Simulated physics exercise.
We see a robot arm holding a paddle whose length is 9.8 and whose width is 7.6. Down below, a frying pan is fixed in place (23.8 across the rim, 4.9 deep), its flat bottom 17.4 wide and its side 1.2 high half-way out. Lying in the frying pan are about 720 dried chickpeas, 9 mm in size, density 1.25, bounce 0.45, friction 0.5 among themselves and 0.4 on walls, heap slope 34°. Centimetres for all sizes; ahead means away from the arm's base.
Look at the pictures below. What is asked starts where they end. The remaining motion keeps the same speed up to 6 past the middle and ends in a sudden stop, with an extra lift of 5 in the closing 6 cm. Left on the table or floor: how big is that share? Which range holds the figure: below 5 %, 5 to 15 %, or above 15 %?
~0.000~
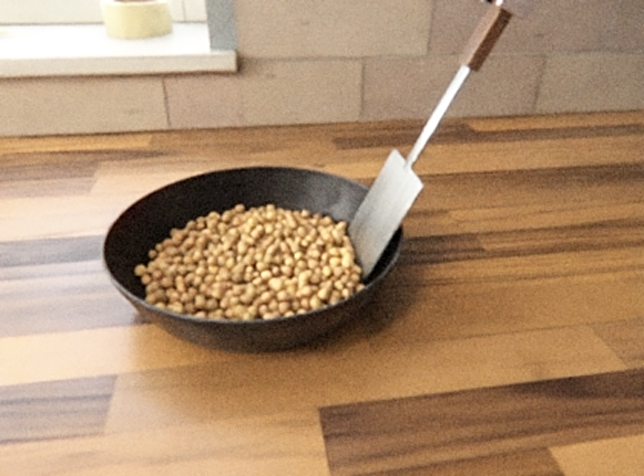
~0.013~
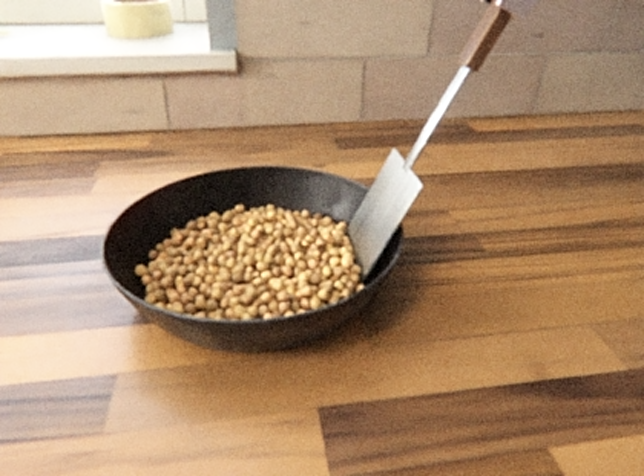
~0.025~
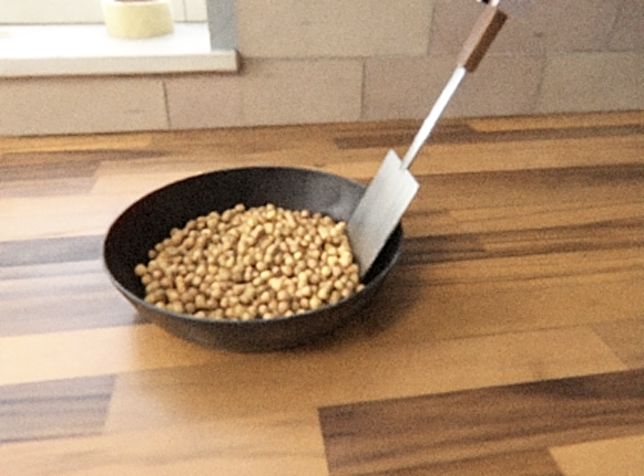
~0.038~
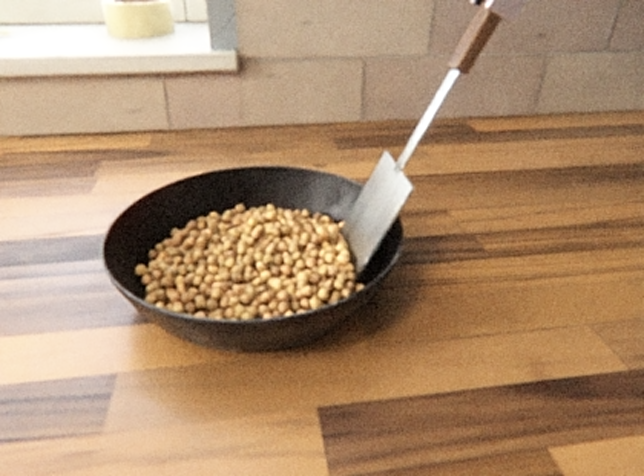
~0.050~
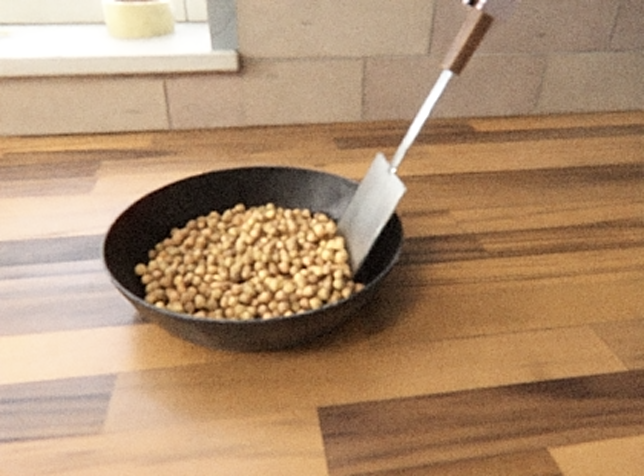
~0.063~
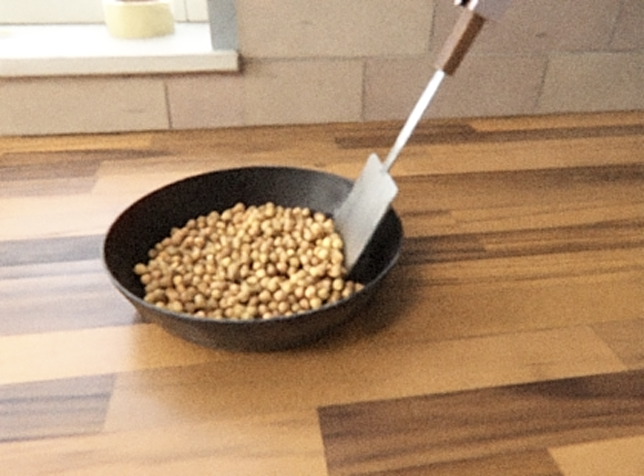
The figure lies below 5 %.
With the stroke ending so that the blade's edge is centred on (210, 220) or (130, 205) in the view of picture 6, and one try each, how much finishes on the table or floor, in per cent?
About 0 and 10 per cent.
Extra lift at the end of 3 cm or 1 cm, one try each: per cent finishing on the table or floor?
Close to 0 and 0 percent respectively.
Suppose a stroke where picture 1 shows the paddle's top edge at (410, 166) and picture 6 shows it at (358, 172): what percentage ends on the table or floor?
Some 5 percent ends up on the table or floor.
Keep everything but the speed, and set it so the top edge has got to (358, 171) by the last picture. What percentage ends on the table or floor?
That share would be about 5 percent.
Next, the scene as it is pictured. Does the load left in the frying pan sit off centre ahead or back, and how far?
Some 3.5 cm ahead of the centre.
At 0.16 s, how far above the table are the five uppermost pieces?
Around 3 cm above the table.
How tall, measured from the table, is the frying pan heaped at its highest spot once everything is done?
Close to 4.0 centimetres high.
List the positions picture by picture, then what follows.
Paddle top edge at (408, 165), sloping 64°; upper third of the load around (259, 257), from x 140 to 360, top at y 210; 720 in the frying pan, in the first frame.
Paddle top edge at (408, 166), sloping 64°; upper third of the load around (260, 257), from x 140 to 360, top at y 210, in the second frame.
Paddle top edge at (405, 166), sloping 64°; upper third of the load around (260, 257), from x 140 to 360, top at y 210, in the third frame.
Paddle top edge at (399, 168), sloping 64°; upper third of the load around (265, 256), from x 140 to 360, top at y 210, in the fourth frame.
Paddle top edge at (392, 169), sloping 64°; upper third of the load around (268, 256), from x 140 to 360, top at y 210, in the fifth frame.
Paddle top edge at (385, 170), sloping 64°; upper third of the load around (265, 255), from x 140 to 360, top at y 205; 720 in the frying pan, in the sixth frame.
By 0.16 s, sloping 64°, highest piece 3 above the table; 720 in the frying pan.
By 0.27 s, sloping 64°, highest piece 5 above the table; 720 in the frying pan.
By 0.52 s, sloping 64°, highest piece 4 above the table; 720 in the frying pan.
By 1.57 s, sloping 64°, highest piece 4 above the table; 720 in the frying pan.
Final count, 720 in the frying pan. That is 0 % on the table or floor.
